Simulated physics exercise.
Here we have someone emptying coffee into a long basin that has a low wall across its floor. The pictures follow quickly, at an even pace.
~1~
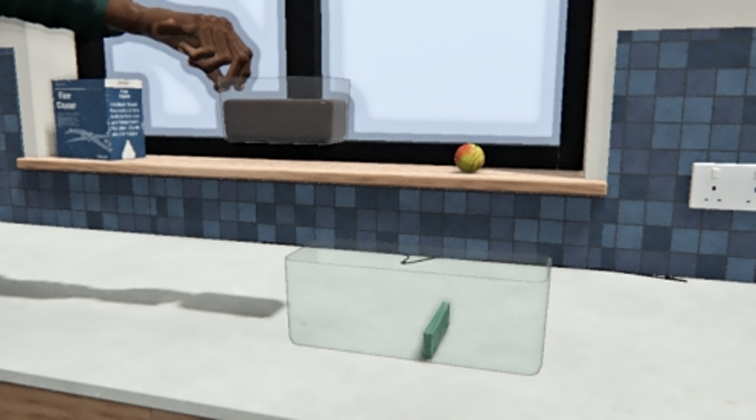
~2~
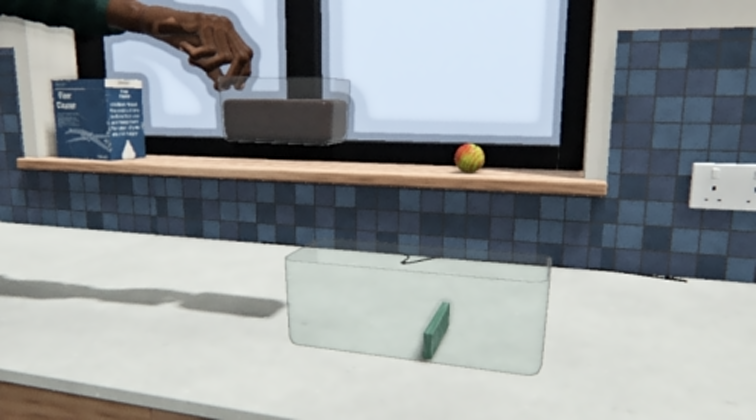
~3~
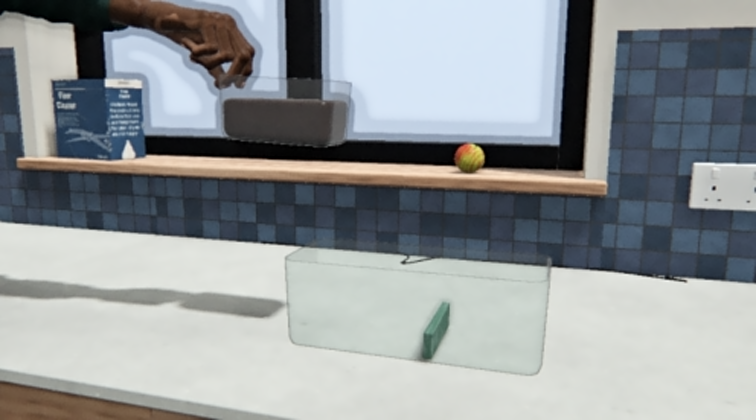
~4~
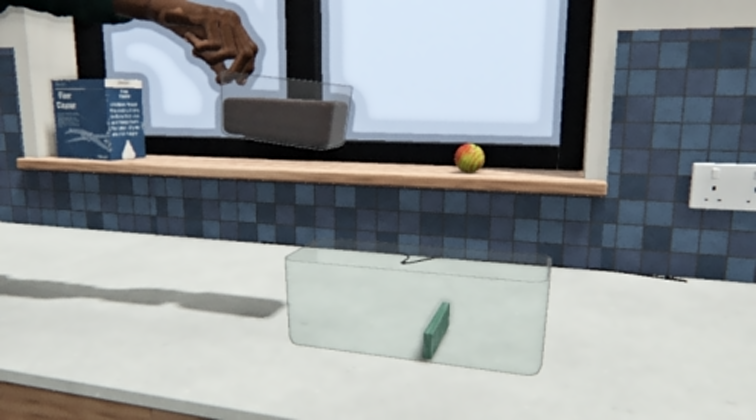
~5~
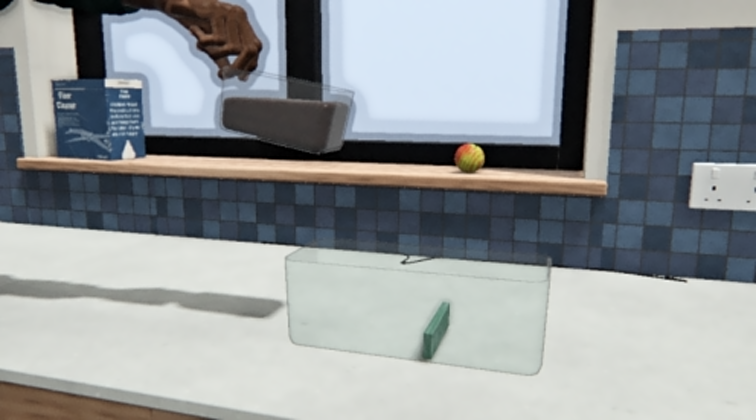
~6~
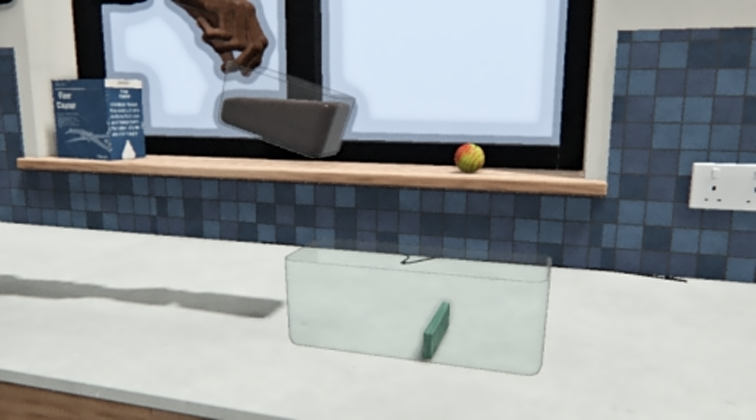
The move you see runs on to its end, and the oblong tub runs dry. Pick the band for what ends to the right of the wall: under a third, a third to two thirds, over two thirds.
In the end under a third is right of the wall.
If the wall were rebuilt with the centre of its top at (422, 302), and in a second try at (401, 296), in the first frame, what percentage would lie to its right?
Roughly 5 per cent, and 40 per cent.
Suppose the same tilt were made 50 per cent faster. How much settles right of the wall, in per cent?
Roughly 15 in a hundred.
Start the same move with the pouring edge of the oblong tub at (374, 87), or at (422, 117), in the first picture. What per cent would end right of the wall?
First some 35, then 65 per cent.
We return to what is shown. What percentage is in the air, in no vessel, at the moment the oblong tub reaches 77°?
About 45 per cent.
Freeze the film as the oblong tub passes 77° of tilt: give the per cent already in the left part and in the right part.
Near 15 on the left, 0 on the right.
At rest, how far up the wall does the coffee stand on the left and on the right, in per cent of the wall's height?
Near 70 on the left, 10 on the right.
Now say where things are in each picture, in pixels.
Tilt 0°; pouring edge (341, 80); surface from (237, 101) to (341, 101); the long basin's rim runs from (302, 249) to (550, 270); the wall's top is at (438, 318), in the first picture.
Tilt 1°; pouring edge (342, 81); surface from (237, 101) to (342, 102), in the second picture.
Tilt 3°; pouring edge (343, 83); surface from (237, 100) to (342, 103), in the third picture.
Tilt 6°; pouring edge (344, 87); surface from (237, 100) to (342, 103), in the fourth picture.
Tilt 11°; pouring edge (346, 93); surface from (237, 100) to (343, 104), in the fifth picture.
Tilt 17°; pouring edge (347, 100); surface from (237, 100) to (345, 105), in the sixth picture.
A moment on, the oblong tub is tipped on its side and 40 per cent is still to pour, 16 is left of the wall and 0 right of it.
Next, the oblong tub is tipped right over and 5 per cent is still to pour, 76 is left of the wall and 6 right of it.
Then the oblong tub is tipped right over and 0 per cent is still to pour, 88 is left of the wall and 9 right of it.
Later the oblong tub is tipped right over and 0 per cent is still to pour, 87 is left of the wall and 11 right of it.
Finally, 87 per cent lies left of the wall, 11 right of it and 2 outside.
